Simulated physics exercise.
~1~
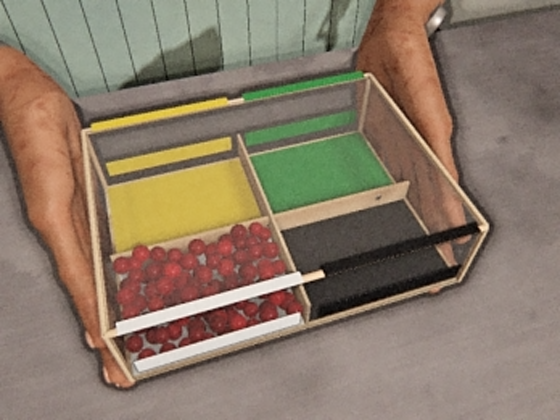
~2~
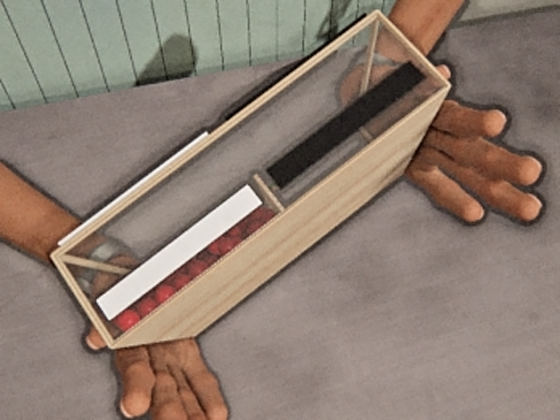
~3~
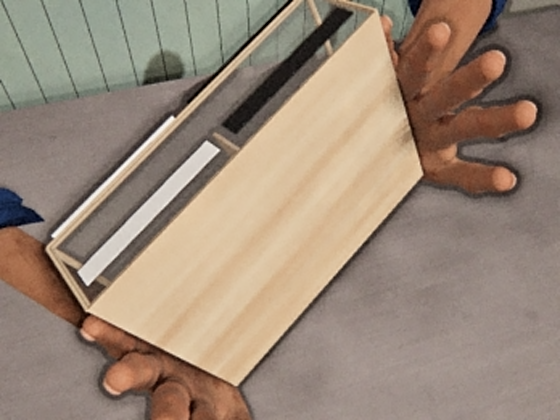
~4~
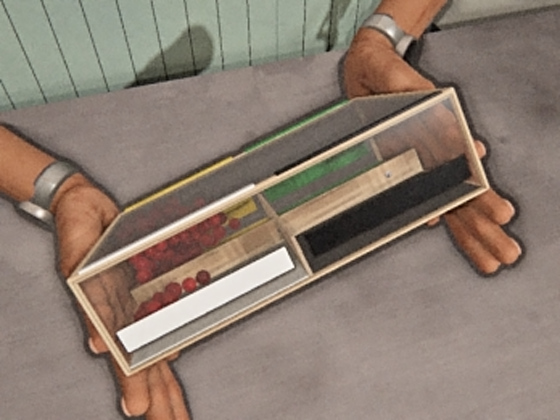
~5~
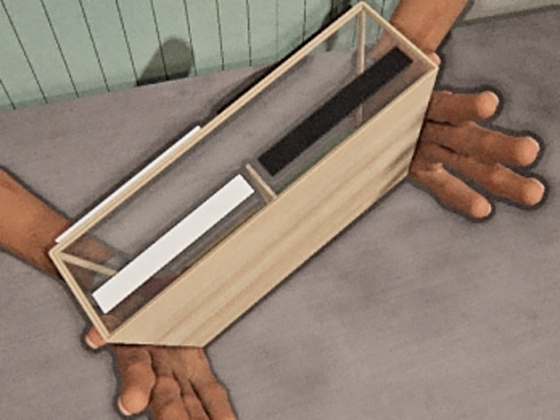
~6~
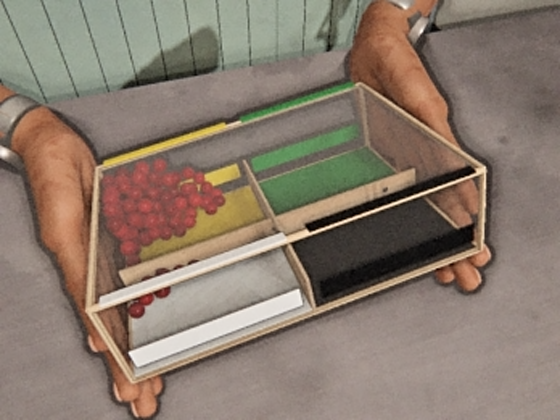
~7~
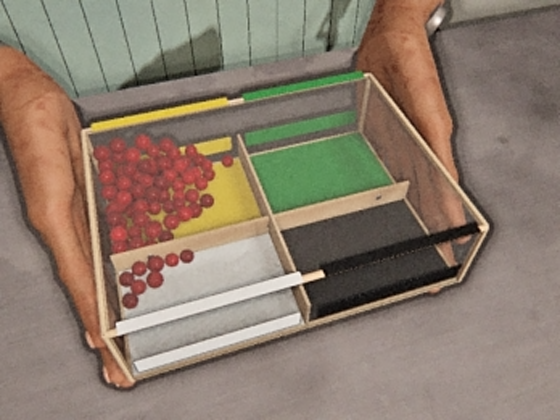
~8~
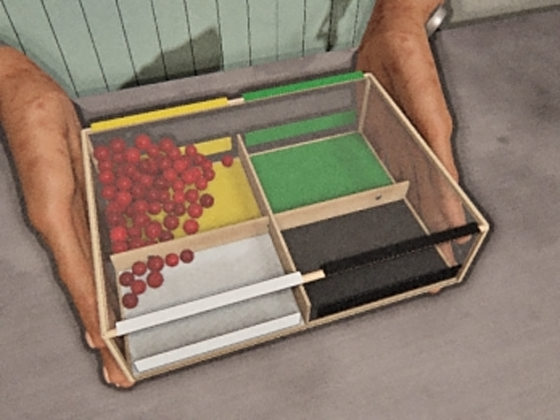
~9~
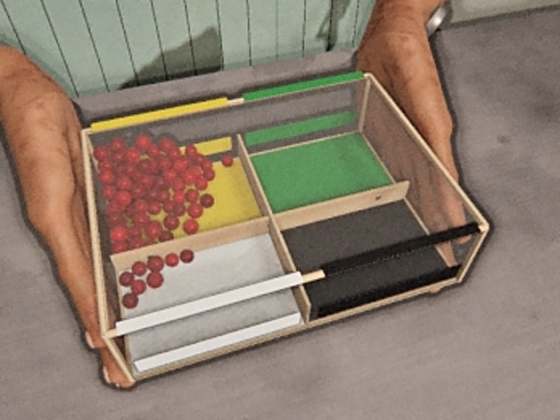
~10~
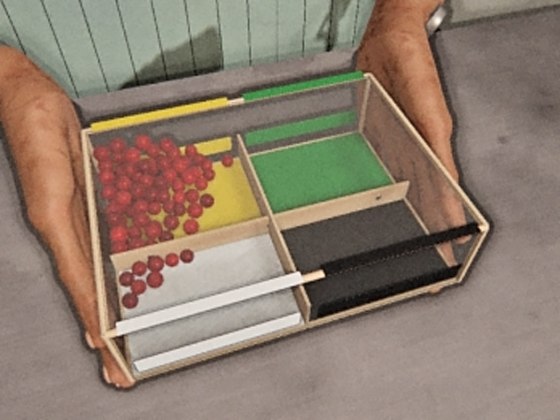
A divided box of red berries tips steeply, rocks and levels, leaving most on yellow.
